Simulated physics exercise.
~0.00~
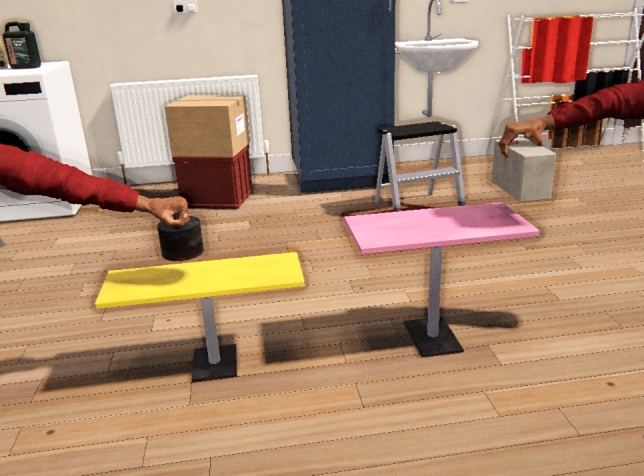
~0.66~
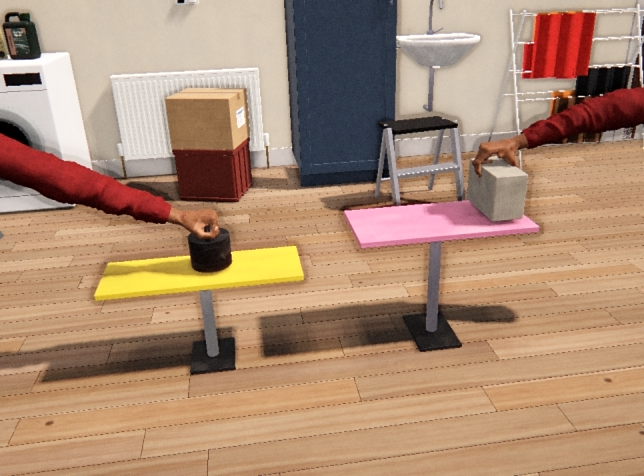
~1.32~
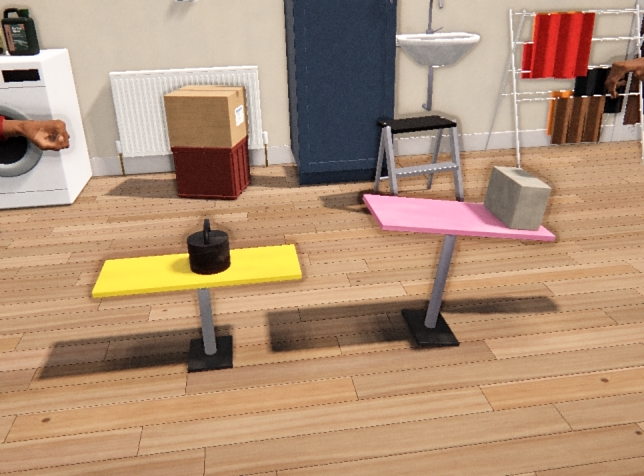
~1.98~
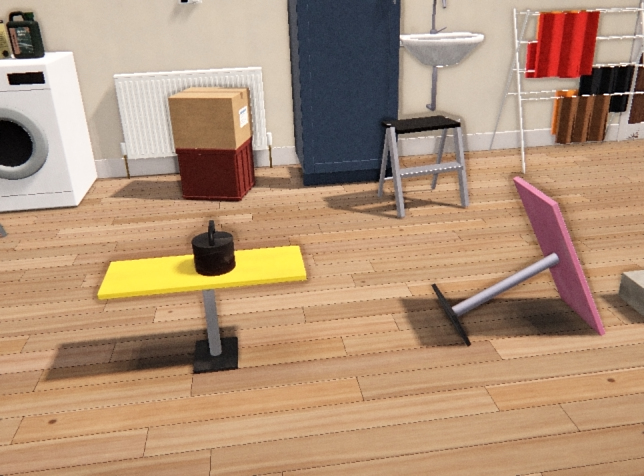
The clip opens with two red-sleeved arms reaching in from either side of a room, one holding a dark round object above a yellow side table, the other gripping a gray block behind a pink stand. The left hand sets its object near the middle of the yellow top, while the right hand brings the block to the right end of the pink one. Both hands let go and draw back, and the pink stand leans to the right. It topples over, and the block ends up on the floor at the right edge, while the yellow side table stays upright, still holding its object.
